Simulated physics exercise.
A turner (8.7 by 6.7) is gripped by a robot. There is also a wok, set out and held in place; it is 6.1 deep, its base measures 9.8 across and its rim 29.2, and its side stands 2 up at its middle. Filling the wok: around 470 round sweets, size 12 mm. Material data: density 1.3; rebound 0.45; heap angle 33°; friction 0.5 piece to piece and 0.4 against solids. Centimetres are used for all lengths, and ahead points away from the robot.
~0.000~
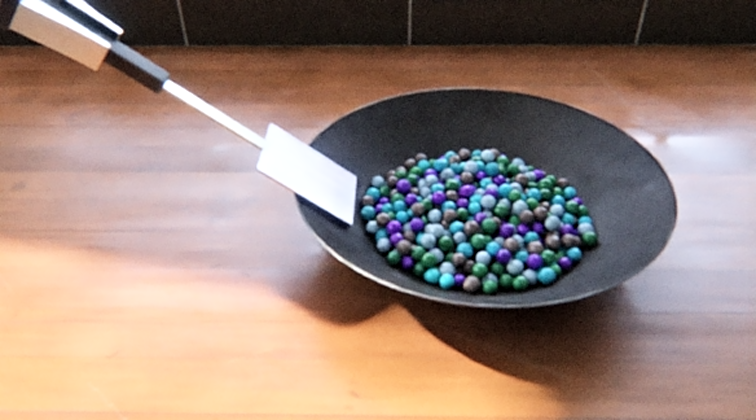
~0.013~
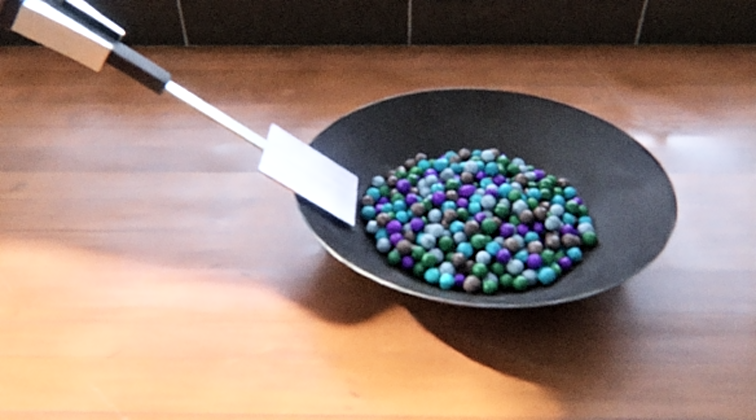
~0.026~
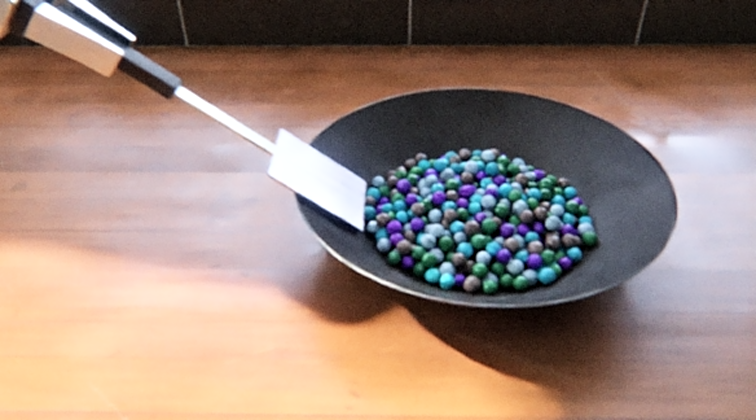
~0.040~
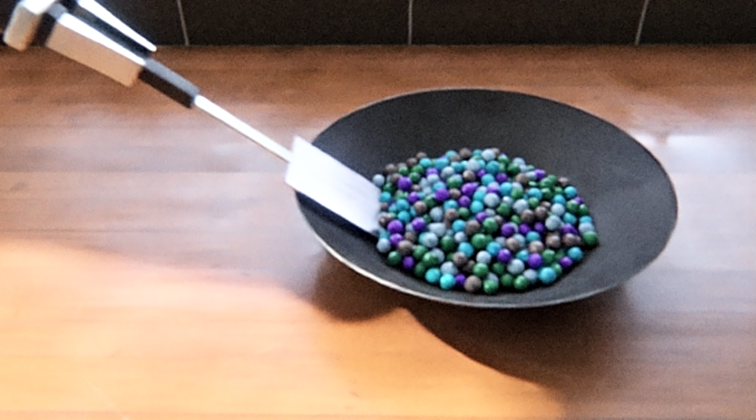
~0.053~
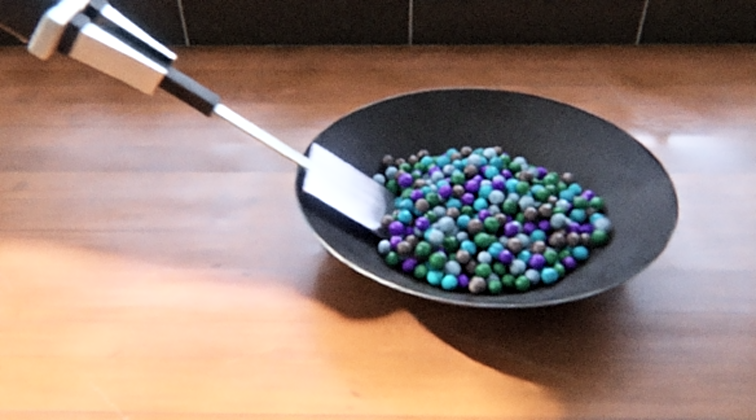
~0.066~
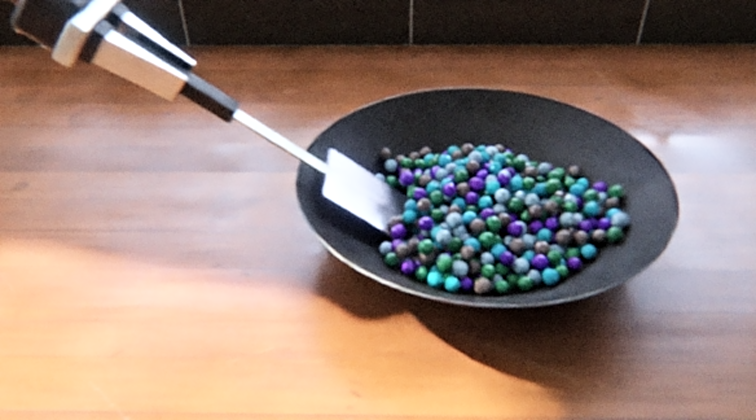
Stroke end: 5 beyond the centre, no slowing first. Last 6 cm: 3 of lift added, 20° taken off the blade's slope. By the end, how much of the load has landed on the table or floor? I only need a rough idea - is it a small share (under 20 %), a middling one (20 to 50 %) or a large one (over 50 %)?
A small one, under 20 %.
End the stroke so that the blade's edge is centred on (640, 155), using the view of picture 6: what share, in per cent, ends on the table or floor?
Some 40 per cent.
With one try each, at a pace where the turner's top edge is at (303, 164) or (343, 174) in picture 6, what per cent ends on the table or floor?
Estimates: Near 0 %, near 10 %.
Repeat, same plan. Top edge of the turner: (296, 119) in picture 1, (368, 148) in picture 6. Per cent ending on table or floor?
Roughly 10 percent ends up there.
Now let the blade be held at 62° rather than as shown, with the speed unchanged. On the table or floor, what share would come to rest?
Estimate for that slope: Some 5 per cent.
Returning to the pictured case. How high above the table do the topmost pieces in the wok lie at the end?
Some 7.5 cm above the table.
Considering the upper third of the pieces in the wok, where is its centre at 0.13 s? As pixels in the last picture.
It is centred at about (526, 195).
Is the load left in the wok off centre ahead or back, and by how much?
Forward offset: Roughly 4.5 cm.
After 0.10 s, sloping 38°, highest piece 7 above the table; 474 in the wok.
After 0.13 s, sloping 30°, highest piece 8 above the table; 472 in the wok, 2 on the blade or in flight.
After 0.35 s, sloping 18°, highest piece 8 above the table; 454 in the wok, 14 on the table or floor, 6 on the blade or in flight.
After 1.40 s, sloping 18°, highest piece 7 above the table; 453 in the wok, 21 on the table or floor.
At rest, 453 in the wok, 21 on the table or floor. That is 4 % on the table or floor.
